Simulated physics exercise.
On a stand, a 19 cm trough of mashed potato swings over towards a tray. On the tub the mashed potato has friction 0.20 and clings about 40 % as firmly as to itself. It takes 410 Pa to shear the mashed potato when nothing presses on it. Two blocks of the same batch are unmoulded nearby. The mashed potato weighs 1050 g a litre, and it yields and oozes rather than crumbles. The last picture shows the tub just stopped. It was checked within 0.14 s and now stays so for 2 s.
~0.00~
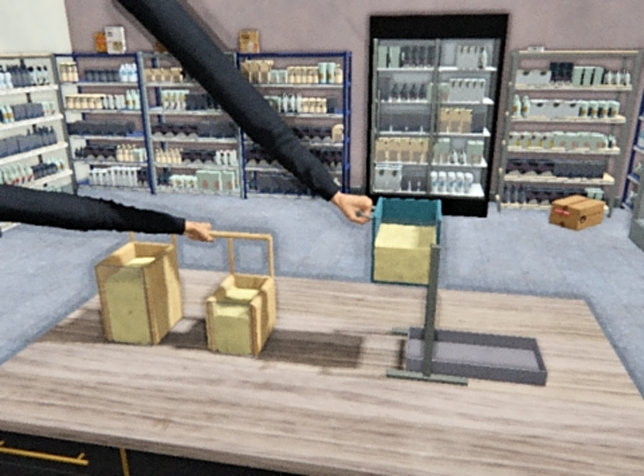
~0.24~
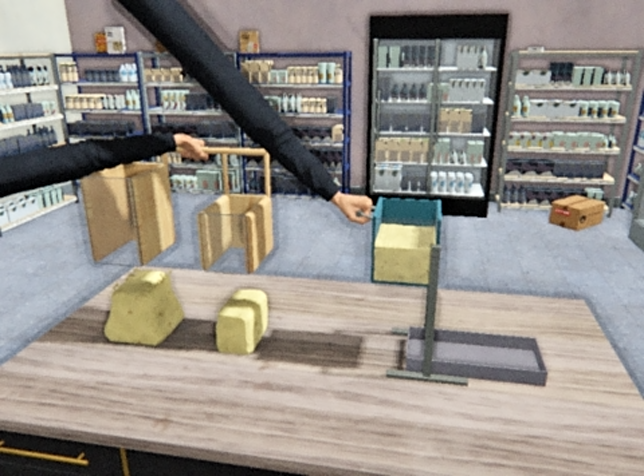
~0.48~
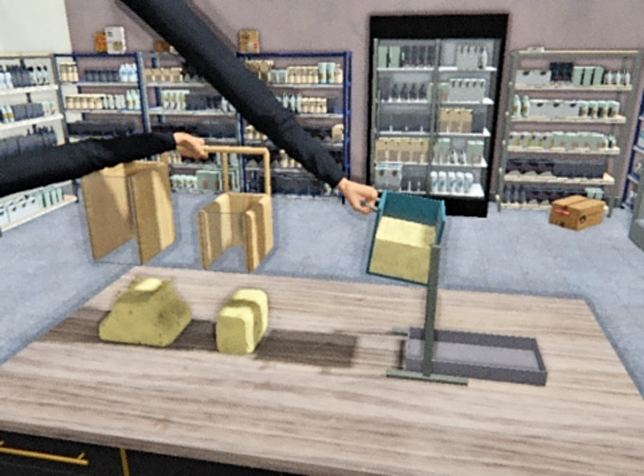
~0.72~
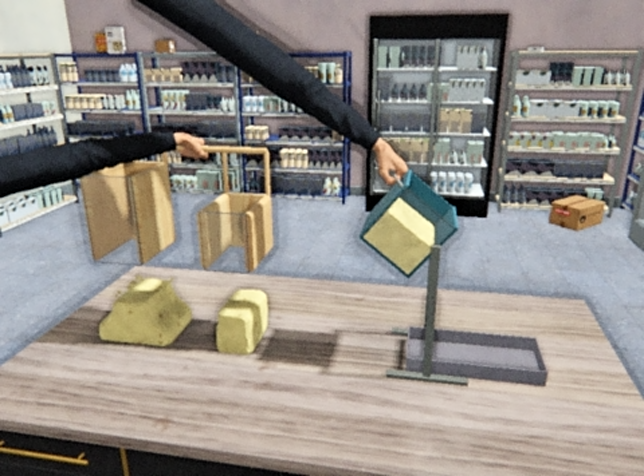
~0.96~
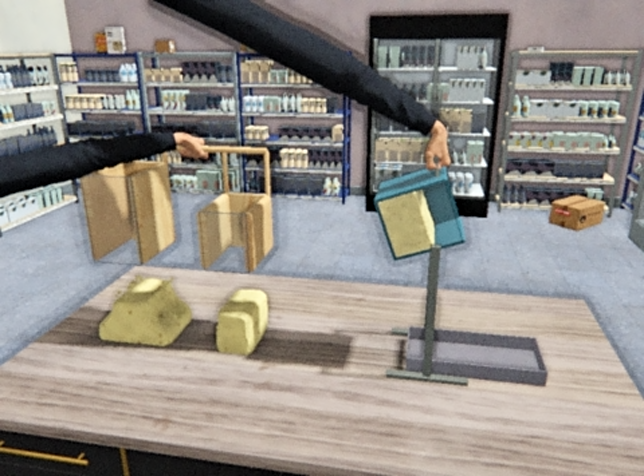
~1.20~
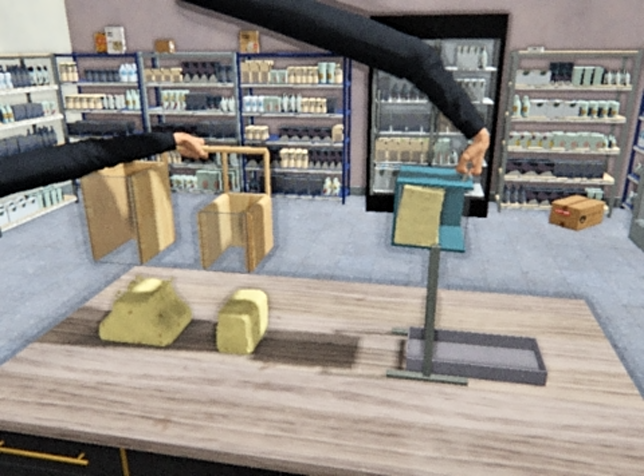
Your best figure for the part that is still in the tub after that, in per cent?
Expect roughly 100 %.
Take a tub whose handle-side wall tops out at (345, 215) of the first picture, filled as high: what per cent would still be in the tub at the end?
In that case some 50 per cent.
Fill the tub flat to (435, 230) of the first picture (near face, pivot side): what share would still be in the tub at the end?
In that case some 70 per cent.
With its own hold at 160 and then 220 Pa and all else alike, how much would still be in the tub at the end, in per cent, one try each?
In that order: 60 %, 70 %.
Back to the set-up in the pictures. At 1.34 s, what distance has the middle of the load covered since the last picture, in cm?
Roughly 2 cm.
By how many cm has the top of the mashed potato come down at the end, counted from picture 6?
Roughly 3 cm.
By 1.34 s, the tub is at 92 degrees and holds 100 %.
By 1.51 s, the tub is at 92 degrees and holds 100 %.
By 1.68 s, the tub is at 92 degrees and holds 100 %.
By 1.85 s, the tub is at 92 degrees and holds 100 %.
By 3.20 s, at the end, the tub is at 92 degrees and holds 100 %.
